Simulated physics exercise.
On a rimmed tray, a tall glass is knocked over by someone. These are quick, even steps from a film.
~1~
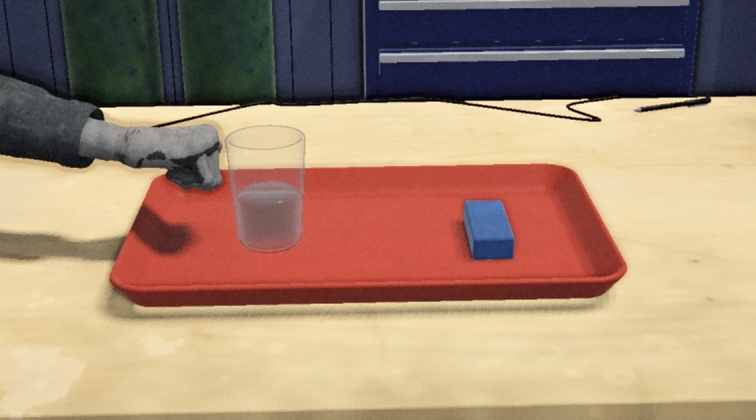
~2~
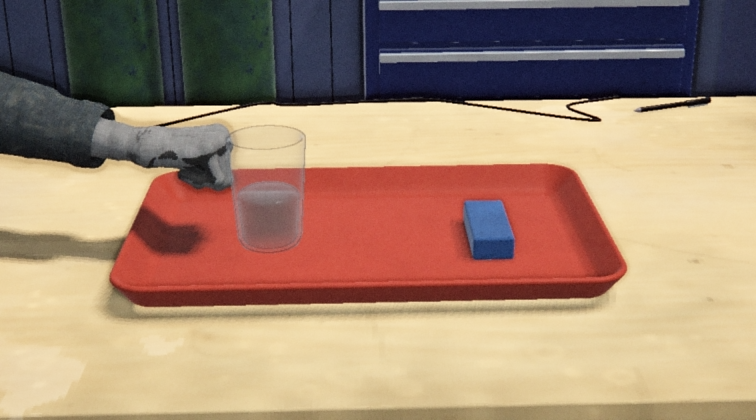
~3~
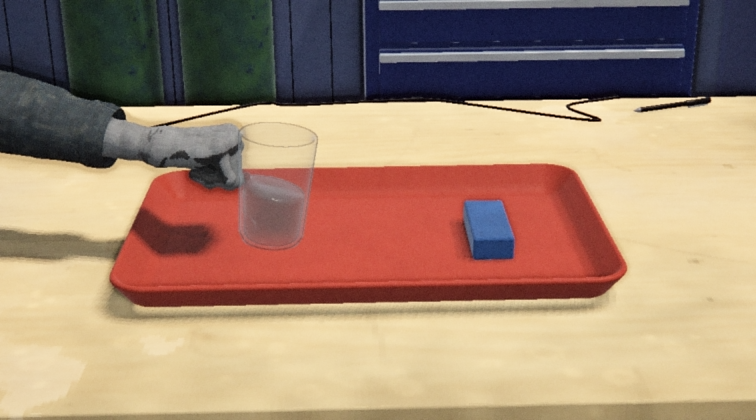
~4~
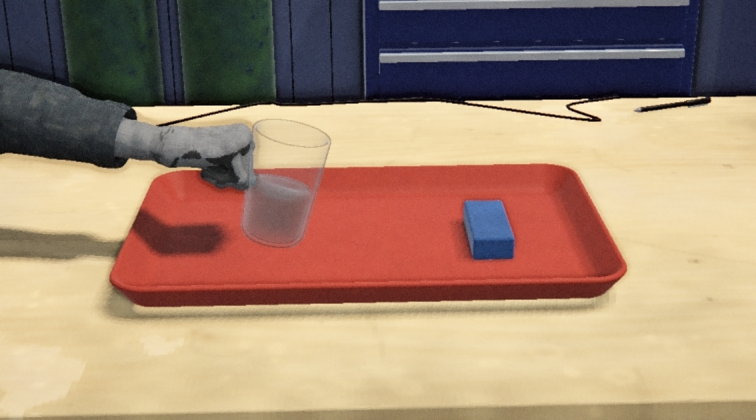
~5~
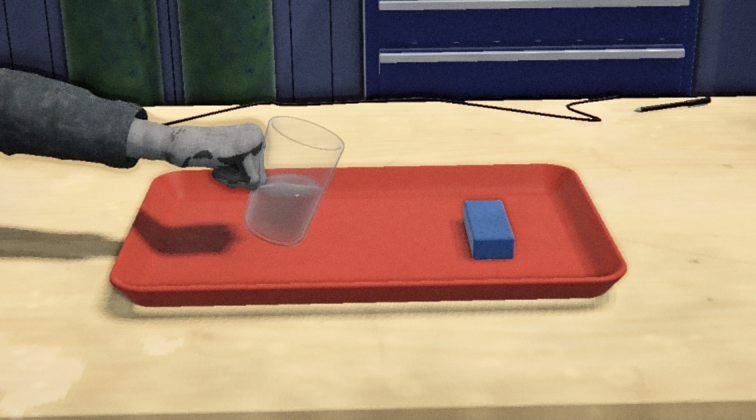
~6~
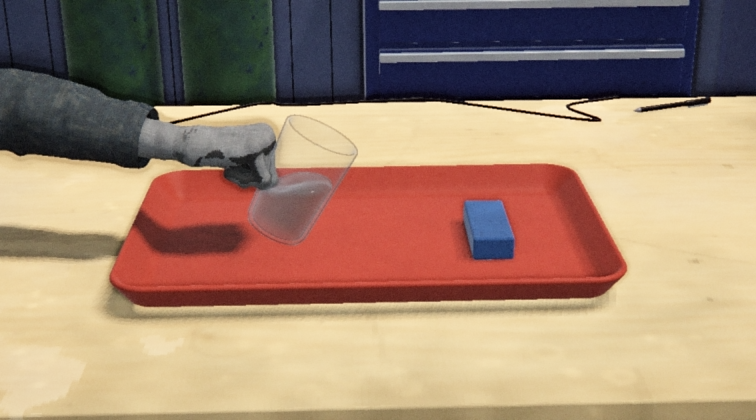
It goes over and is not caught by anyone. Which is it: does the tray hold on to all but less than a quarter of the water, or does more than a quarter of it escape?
The tray is going to save three quarters or more.
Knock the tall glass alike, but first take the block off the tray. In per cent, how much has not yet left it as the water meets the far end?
You'd be looking at something near 45 in a hundred.
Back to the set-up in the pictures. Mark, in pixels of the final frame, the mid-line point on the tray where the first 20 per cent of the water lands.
Landing point: About (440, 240).
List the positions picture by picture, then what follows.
The first picture shows tilt 0°; right rim (303, 139); surface from (237, 191) to (299, 190); the tray's far rim is at (597, 216); a block is fixed to the tray further along.
The second picture shows tilt 0°; right rim (304, 139); surface from (237, 191) to (299, 191).
The third picture shows tilt 6°; right rim (316, 140); surface from (245, 174) to (305, 191).
The fourth picture shows tilt 13°; right rim (329, 142); surface from (251, 175) to (312, 189).
The fifth picture shows tilt 20°; right rim (342, 147); surface from (258, 182) to (321, 184).
The sixth picture shows tilt 28°; right rim (356, 153); surface from (261, 188) to (332, 180).
A moment on, the tall glass is falling and 100 per cent is in the glass, 0 on the tray and 0 above or beyond its rim.
Next, the tall glass lies on its side and 83 per cent is in the glass, 17 on the tray and 0 above or beyond its rim.
Then the tall glass lies on its side and 41 per cent is in the glass, 51 on the tray and 8 above or beyond its rim.
Later the tall glass lies on its side and 21 per cent is in the glass, 78 on the tray and 1 above or beyond its rim.
In the end 99 per cent is held by tray and glass, 1 is off the tray.
